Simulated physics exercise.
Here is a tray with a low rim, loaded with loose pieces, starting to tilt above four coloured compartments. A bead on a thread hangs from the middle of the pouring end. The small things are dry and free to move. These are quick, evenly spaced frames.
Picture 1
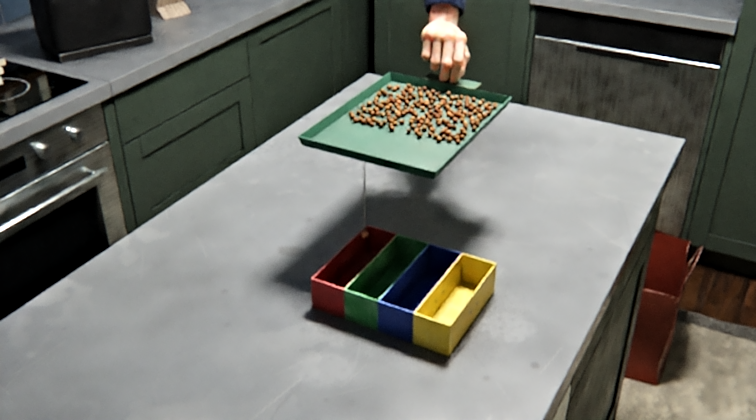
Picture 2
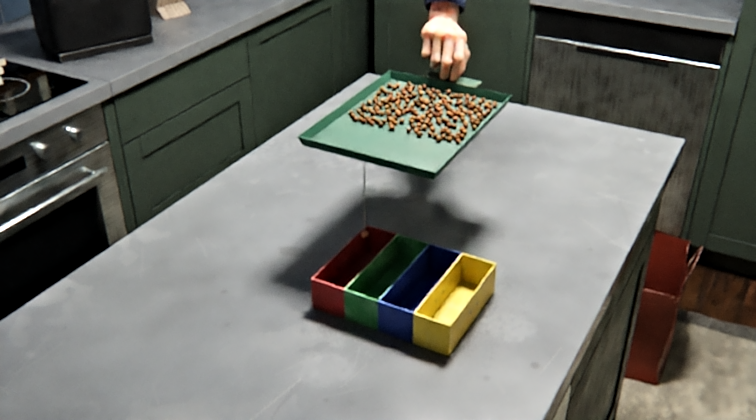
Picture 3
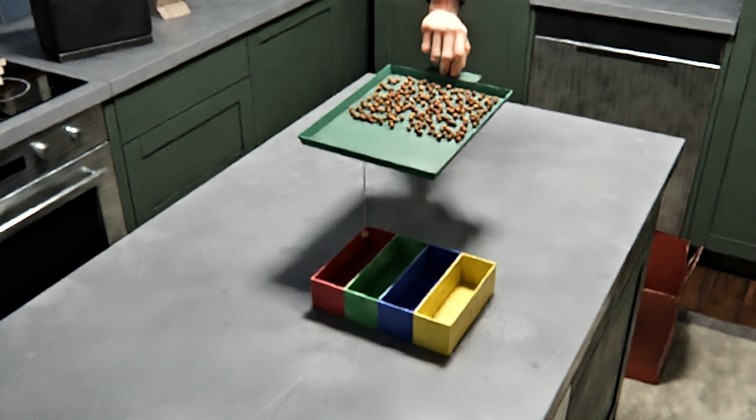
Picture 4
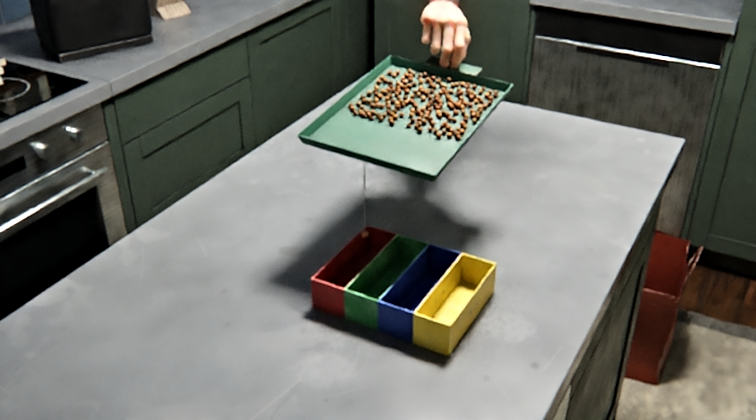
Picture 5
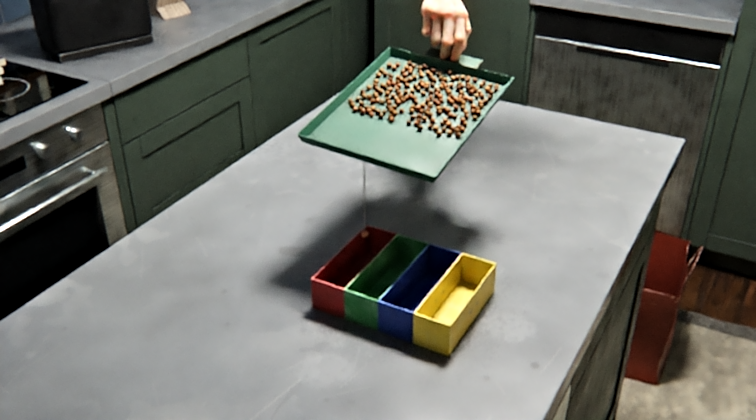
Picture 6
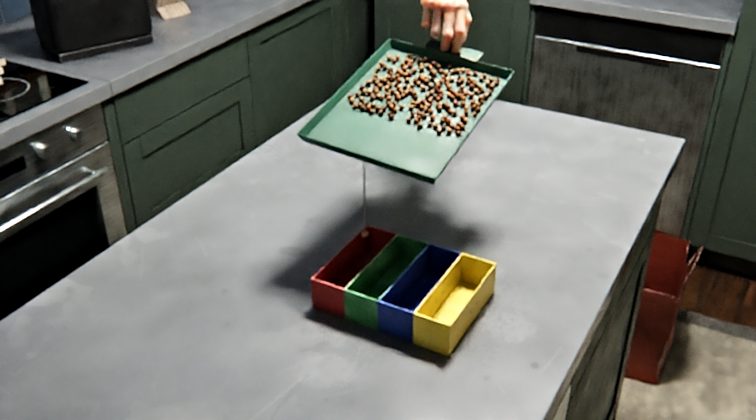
A hand at the top holds the far edge of a green, low-rimmed tray over a grey kitchen counter, seen from above at an angle, with dark green cabinets behind. Brown cereal balls cover the tray's far part, a bead hangs on a thread below, and red, green, blue and yellow compartments sit beneath. The hand slowly raises the far edge, tilting the tray slightly toward its near right corner, while the camera stays still.
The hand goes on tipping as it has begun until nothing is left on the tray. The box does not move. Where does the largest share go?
It favours the blue compartment.
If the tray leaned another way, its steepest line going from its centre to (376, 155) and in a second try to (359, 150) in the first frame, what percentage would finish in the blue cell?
Near 20 % and 0 %.
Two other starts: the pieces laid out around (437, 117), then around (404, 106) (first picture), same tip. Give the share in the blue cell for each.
About 70 and 50 per cent.
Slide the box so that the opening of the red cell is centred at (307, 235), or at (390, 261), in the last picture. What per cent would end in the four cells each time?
First some 50, then 100 per cent.
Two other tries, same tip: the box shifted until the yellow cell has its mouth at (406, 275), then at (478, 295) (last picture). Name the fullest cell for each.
One: The yellow one. Two: The green one.
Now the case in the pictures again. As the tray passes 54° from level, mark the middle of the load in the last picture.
Roughly at (412, 172).
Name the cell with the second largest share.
Next in line is green.
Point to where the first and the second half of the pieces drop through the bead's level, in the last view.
Around (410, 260) and then (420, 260).
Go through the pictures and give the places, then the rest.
In the first frame, corners of the pouring end at (302, 136) and (434, 169), level; middle of the load at (431, 112), cereal balls; bead on its thread at (365, 234); red cell at (328, 296); green cell at (361, 307); blue cell at (396, 319); yellow cell at (432, 331).
In the second frame, corners of the pouring end at (302, 136) and (433, 170), level; middle of the load at (431, 111).
In the third frame, corners of the pouring end at (302, 135) and (433, 171), tipped barely, lowest at the right corner; middle of the load at (431, 108).
In the fourth frame, corners of the pouring end at (302, 134) and (433, 172), tipped a little, lowest at the right corner; middle of the load at (431, 103).
In the fifth frame, corners of the pouring end at (302, 133) and (433, 174), tipped a little, lowest at the right corner; middle of the load at (431, 98).
In the sixth frame, corners of the pouring end at (301, 132) and (433, 175), tipped a little, lowest at the right corner; middle of the load at (431, 93); red cell at (328, 296); green cell at (361, 307); blue cell at (396, 319); yellow cell at (432, 331).
Soon, tray tipped steeply; most on the tray; a small part in the blue cell; a small part in the green cell; a stray few in the yellow cell; a stray few in the red cell; a small part falling or outside the box.
A while on, tray tipped right over; about half on the tray; a small part in the blue cell; a small part in the green cell; a stray few in the yellow cell; a stray few in the red cell; about a quarter falling or outside the box.
Towards the end, tray tipped past a quarter turn; about half in the blue cell; about a third in the green cell; a small part in the red cell; a stray few in the yellow cell; a stray few falling or outside the box.
Finally, tray tipped past a quarter turn; about half in the blue cell; about a third in the green cell; a small part in the red cell; a stray few in the yellow cell; a stray few outside the box.
